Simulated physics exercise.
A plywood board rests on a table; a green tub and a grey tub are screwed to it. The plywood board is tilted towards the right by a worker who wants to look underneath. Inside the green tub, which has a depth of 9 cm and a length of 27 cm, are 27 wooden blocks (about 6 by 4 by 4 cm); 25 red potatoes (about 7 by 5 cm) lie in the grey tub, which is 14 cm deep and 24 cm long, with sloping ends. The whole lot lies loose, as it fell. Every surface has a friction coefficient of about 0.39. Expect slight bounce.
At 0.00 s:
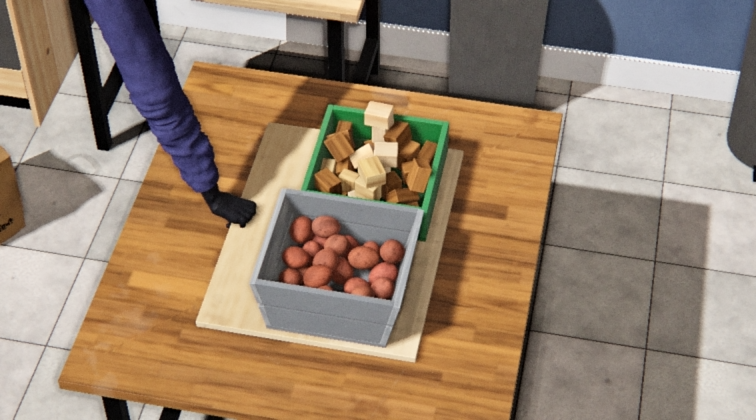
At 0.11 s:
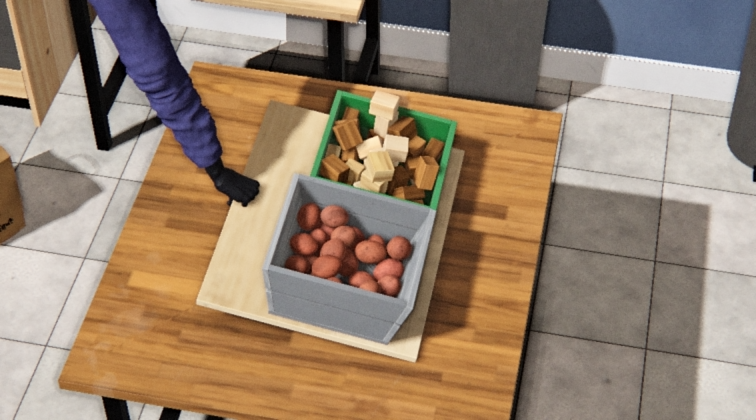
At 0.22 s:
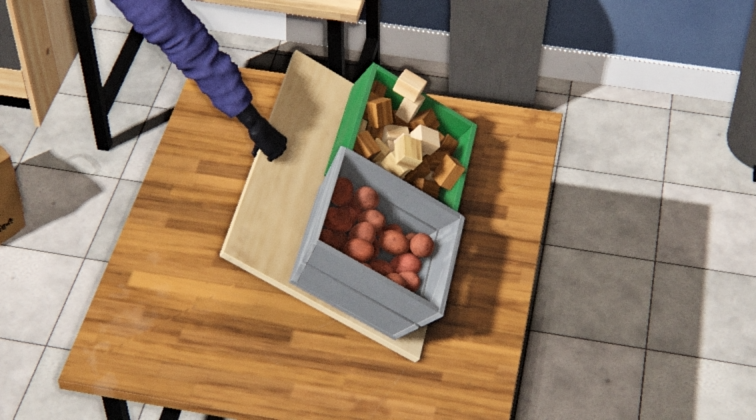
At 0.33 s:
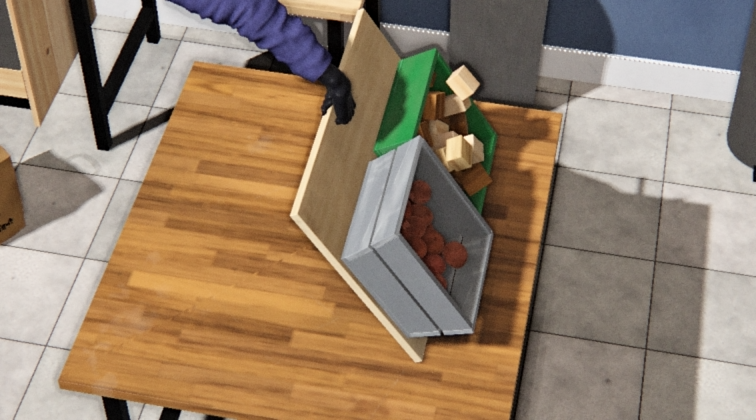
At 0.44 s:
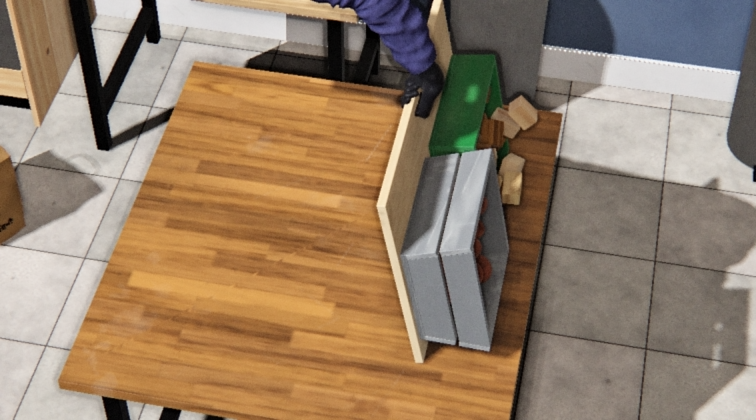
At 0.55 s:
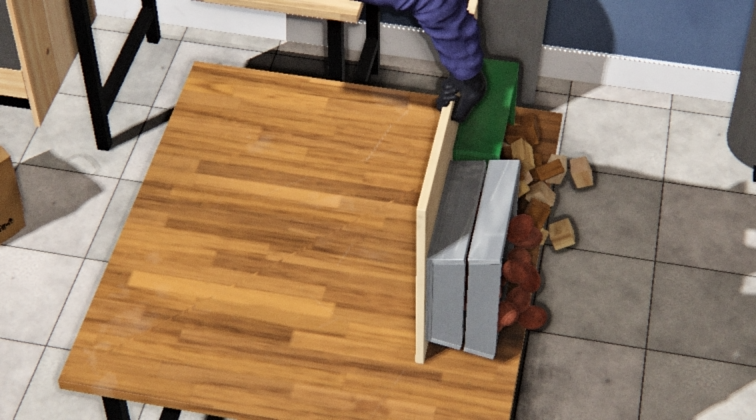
To begin with, a green tub of wooden blocks and a grey tub of red potatoes sit on a plywood board lying on a table. A gloved hand raises the board's left edge, tilting it rightward with both tubs until it stands nearly upright, while blocks and then potatoes tumble out on the right.
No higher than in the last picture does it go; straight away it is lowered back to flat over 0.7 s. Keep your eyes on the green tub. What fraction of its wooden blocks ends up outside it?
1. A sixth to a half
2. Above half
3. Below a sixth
Option 2: Above half.
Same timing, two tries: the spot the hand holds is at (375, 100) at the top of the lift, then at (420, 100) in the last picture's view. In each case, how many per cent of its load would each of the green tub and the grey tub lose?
The green tub would lose 40 per cent in the first try and 70 per cent in the second, the grey tub 20 and then 60 per cent.
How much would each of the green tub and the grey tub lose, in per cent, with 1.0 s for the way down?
Then green tub 70, grey tub 80 per cent.
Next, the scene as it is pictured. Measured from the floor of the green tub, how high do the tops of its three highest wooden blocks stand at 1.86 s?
Roughly 7 cm high.
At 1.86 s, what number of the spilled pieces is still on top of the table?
Estimated count: 4.
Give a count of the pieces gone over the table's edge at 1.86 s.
I'd put the number around 35.
After 0.76 s, tilt 70°; green tub 8 in, 19 out and grey tub 7 in, 18 out.
After 1.02 s, tilt 23°; green tub 8 in, 19 out and grey tub 5 in, 20 out.
After 1.39 s, tilt 0°; green tub 8 in, 19 out and grey tub 5 in, 20 out.
Outcome (at 1.86 s), green tub 8 in, 19 out and grey tub 5 in, 20 out. Asked share, 19 of 27, 70 per cent.
